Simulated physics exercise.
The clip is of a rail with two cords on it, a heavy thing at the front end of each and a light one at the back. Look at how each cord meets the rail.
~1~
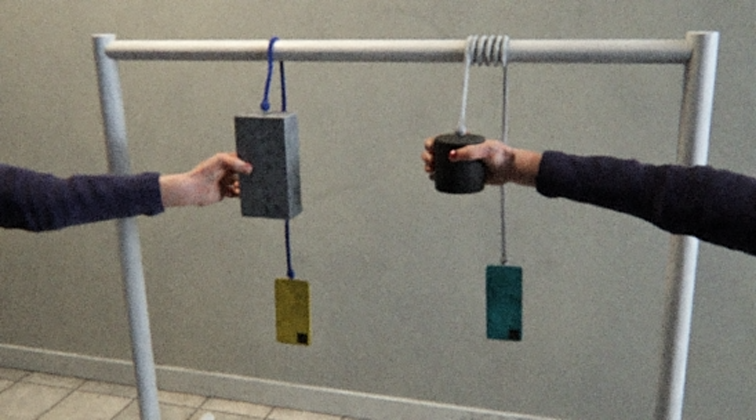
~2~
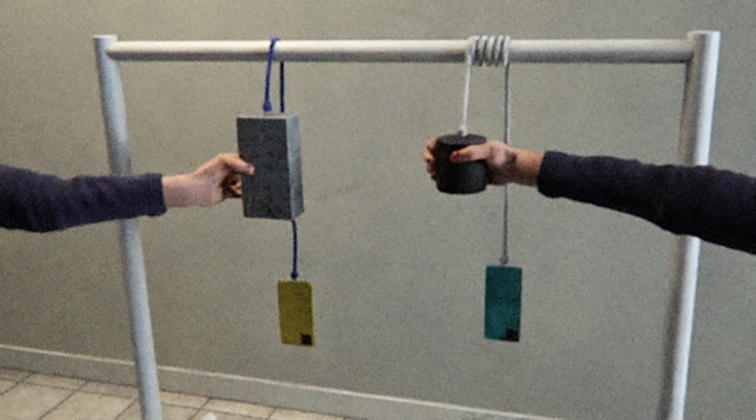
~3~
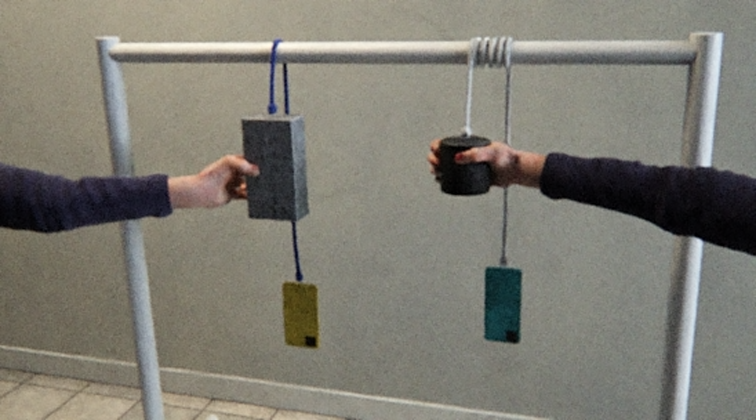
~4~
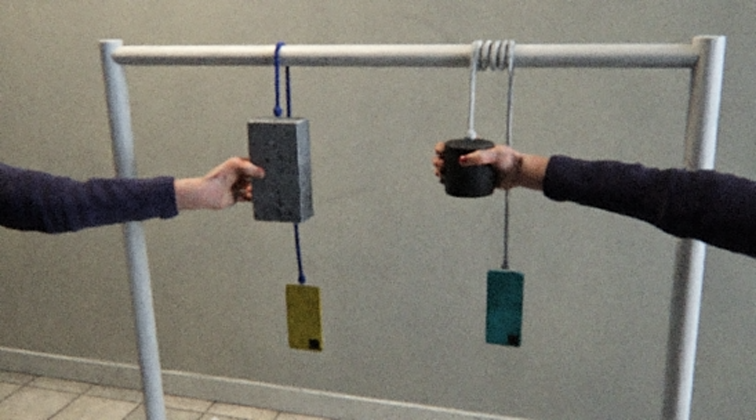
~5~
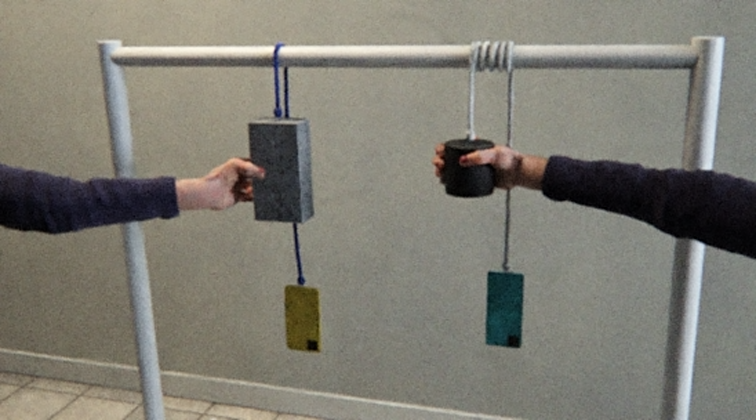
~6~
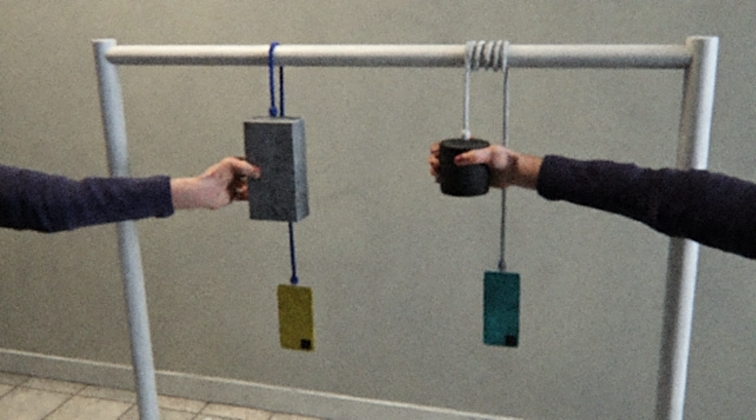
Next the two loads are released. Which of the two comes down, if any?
The paver runs down to the floor. The weight is held.
Then, 0.48 s later than the last view, paver dropping near (290, 376); weight in the air near (468, 162).
Then, 0.80 s later than the last view, paver on the floor; weight in the air near (467, 159).
Finally, paver on the floor; weight in the air near (468, 157). The paver drops and the weight keeps its height.
